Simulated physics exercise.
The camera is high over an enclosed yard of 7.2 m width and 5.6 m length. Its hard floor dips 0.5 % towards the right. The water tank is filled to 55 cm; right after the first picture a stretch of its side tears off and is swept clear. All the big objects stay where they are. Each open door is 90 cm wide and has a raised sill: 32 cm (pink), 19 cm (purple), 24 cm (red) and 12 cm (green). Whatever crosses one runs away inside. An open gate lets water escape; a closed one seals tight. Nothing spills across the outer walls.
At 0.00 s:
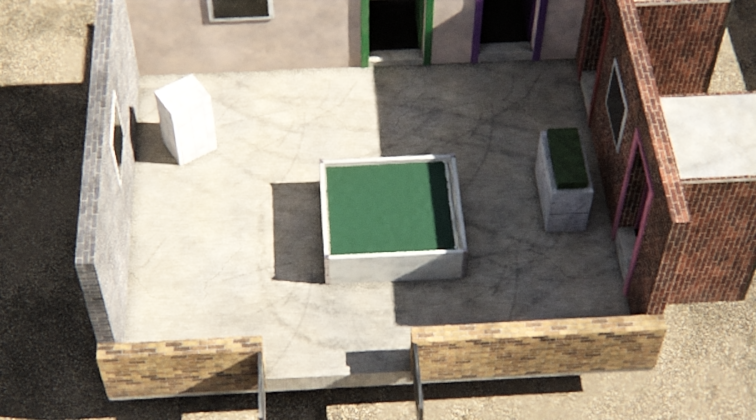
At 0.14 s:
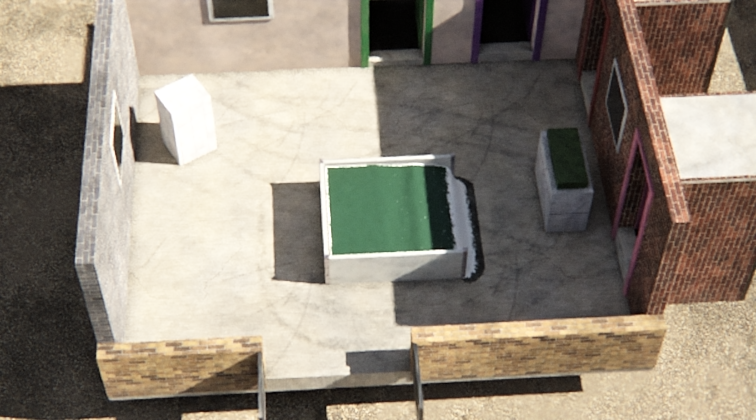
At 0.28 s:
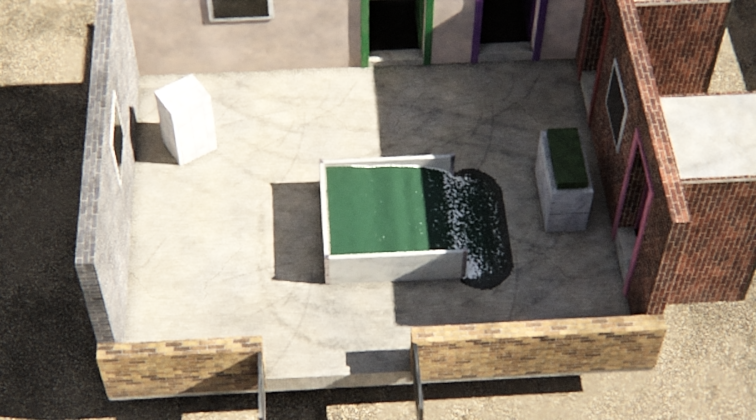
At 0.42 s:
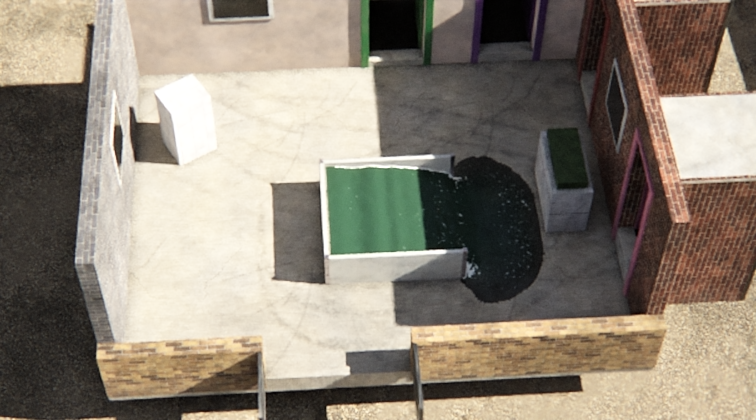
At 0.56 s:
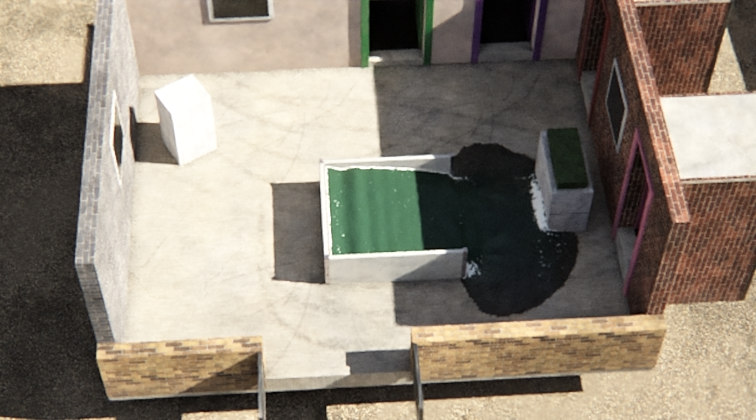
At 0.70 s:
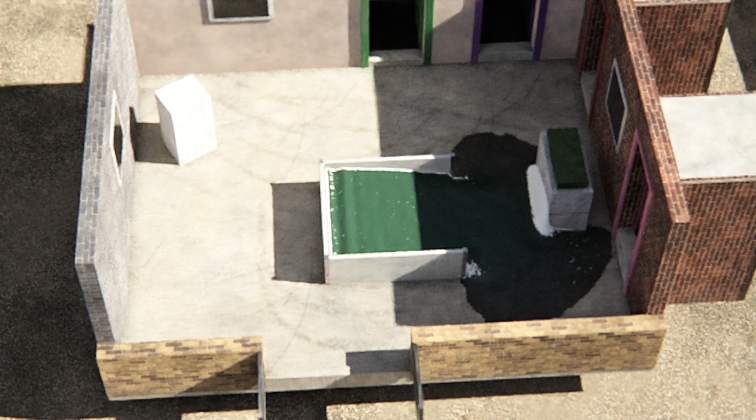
Dark green water pours from the tank's open right side and spreads around the planter-like block.
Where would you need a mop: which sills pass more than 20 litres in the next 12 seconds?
Door by door: At the pink door it keeps below the limit; at the purple door it stays under the limit; at the red door it stays under the limit; at the green door it does not reach the limit.
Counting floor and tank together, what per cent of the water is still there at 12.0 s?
About 96 per cent.
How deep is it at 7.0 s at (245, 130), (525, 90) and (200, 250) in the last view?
Roughly 2, 8 and 1 cm, in turn.
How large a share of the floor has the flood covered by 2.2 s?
Some 30 per cent of it.
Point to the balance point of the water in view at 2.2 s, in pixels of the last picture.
At about (501, 223).
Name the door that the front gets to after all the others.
Last comes the green one.
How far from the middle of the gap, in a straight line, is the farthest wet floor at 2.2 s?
About 4.0 m.
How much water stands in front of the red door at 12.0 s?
Roughly 5.0 cm deep.
After 1.4 s water covers 20 % of the floor and is deepest (38 cm) near (530, 217); pink door 27 cm at the sill, 0 L in, purple door not reached, red door not reached, green door not reached.
After 2.2 s water covers 30 % of the floor and is deepest (41 cm) near (629, 345); pink door 24 cm at the sill, 0 L in, purple door 7 cm at the sill, 0 L in, red door 12 cm at the sill, 0 L in, green door not reached.
After 3.5 s water covers 45 % of the floor and is deepest (21 cm) near (591, 347); pink door 18 cm at the sill, 0 L in, purple door 16 cm at the sill, 0 L in, red door 15 cm at the sill, 0 L in, green door 7 cm at the sill, 0 L in.
After 7.0 s water covers 90 % of the floor and is deepest (10 cm) near (593, 176); pink door 8 cm at the sill, 0 L in, purple door 9 cm at the sill, 0 L in, red door 9 cm at the sill, 0 L in, green door 6 cm at the sill, 0 L in.
After 12.0 s water covers 100 % of the floor and is deepest (8 cm) near (139, 92); pink door 4 cm at the sill, 0 L in, purple door 4 cm at the sill, 0 L in, red door 5 cm at the sill, 0 L in, green door 4 cm at the sill, 0 L in.
